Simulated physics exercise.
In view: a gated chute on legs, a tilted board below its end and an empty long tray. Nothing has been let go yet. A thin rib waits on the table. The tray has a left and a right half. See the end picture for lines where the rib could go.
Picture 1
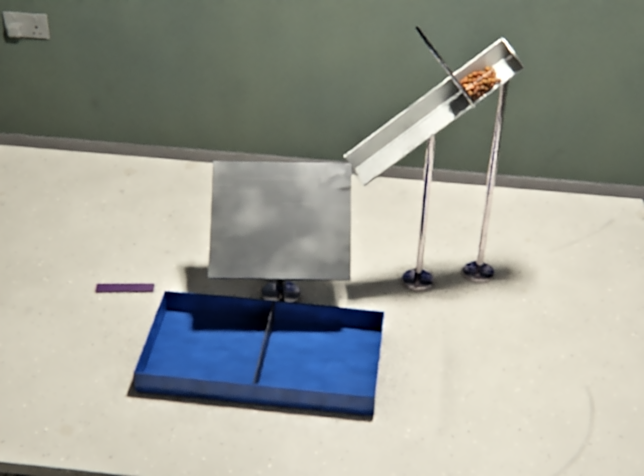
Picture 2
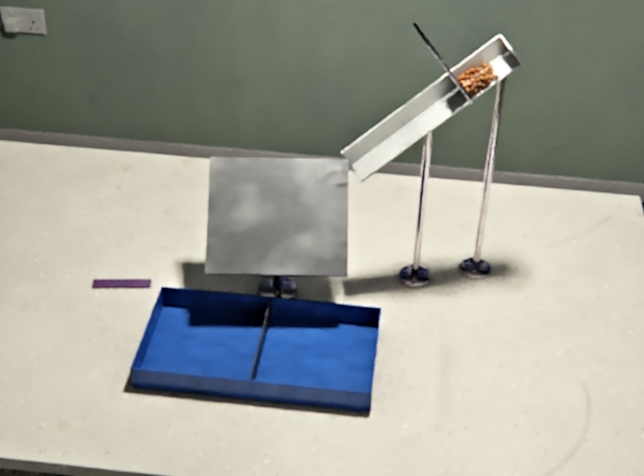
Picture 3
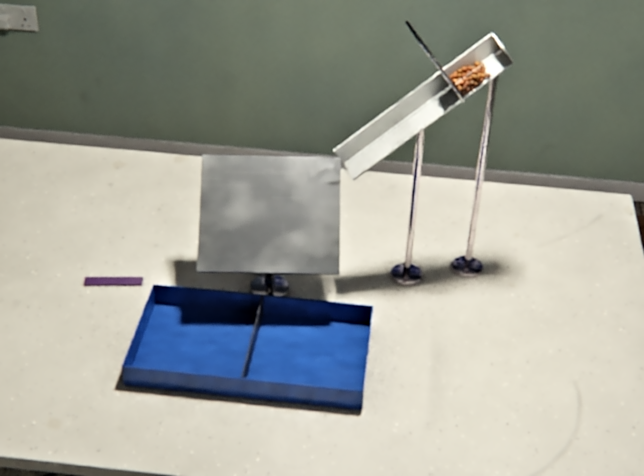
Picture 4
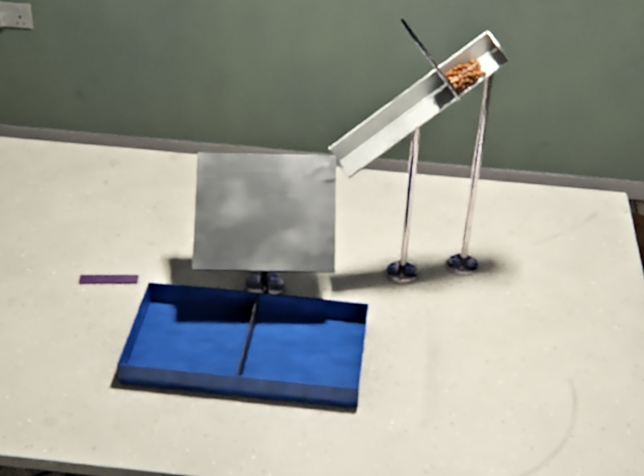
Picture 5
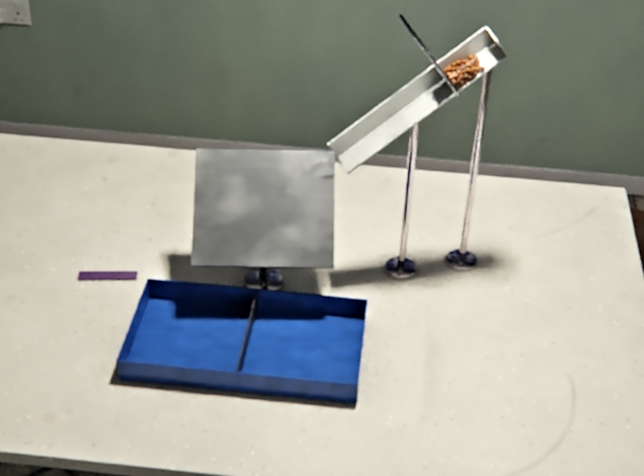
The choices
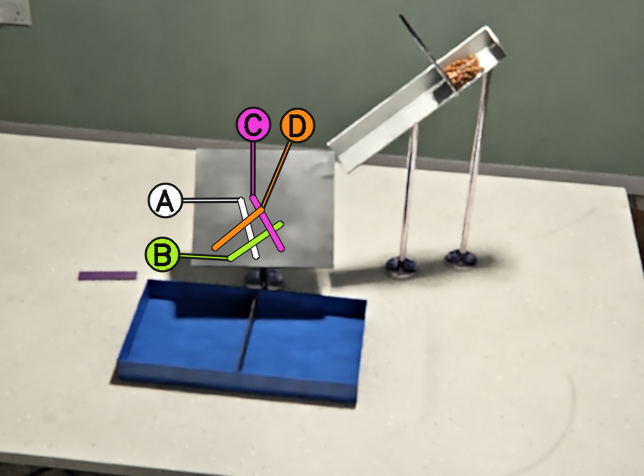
To begin with, orange-brown pieces sit behind a dark gate in a sloping chute on legs, above and right of a grey board and a divided blue tray, with a purple strip lying left. The view then drifts slightly, shifting everything a little leftward and up, while the objects themselves stay still.
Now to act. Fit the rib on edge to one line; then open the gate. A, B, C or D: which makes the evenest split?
B is best.
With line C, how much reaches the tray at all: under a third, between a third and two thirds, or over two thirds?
It is over two thirds.
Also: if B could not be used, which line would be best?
It is D.
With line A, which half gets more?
More lands on the right.
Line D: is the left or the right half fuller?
More lands on the left.
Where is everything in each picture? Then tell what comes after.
The first picture shows load behind the gate at (479, 84), cereal balls; lip of the chute at (360, 177), sloping fairly steeply.
The second picture shows middle of the board at (278, 215), tilted fairly steeply; middle of its low edge at (276, 275); of its high edge at (279, 158).
The third picture shows front corners of the tray at (123, 366) and (363, 391); front end of its middle wall at (242, 378).
The fourth picture shows middle of the load at (464, 77); lip at (344, 169).
The fifth picture shows middle of the load at (462, 72); lip at (343, 165).
On the marked copy, line A from (240, 200) to (256, 256); line B from (280, 224) to (230, 258); line C from (252, 197) to (281, 248); line D from (261, 209) to (214, 247).
With A, of what is caught, a small part in the left half, nearly all in the right.
With B, of what is caught, about two thirds in the left half, about a third in the right.
With C, of what is caught, a stray few in the left half, nearly all in the right.
With D, of what is caught, most in the left half, about a quarter in the right.
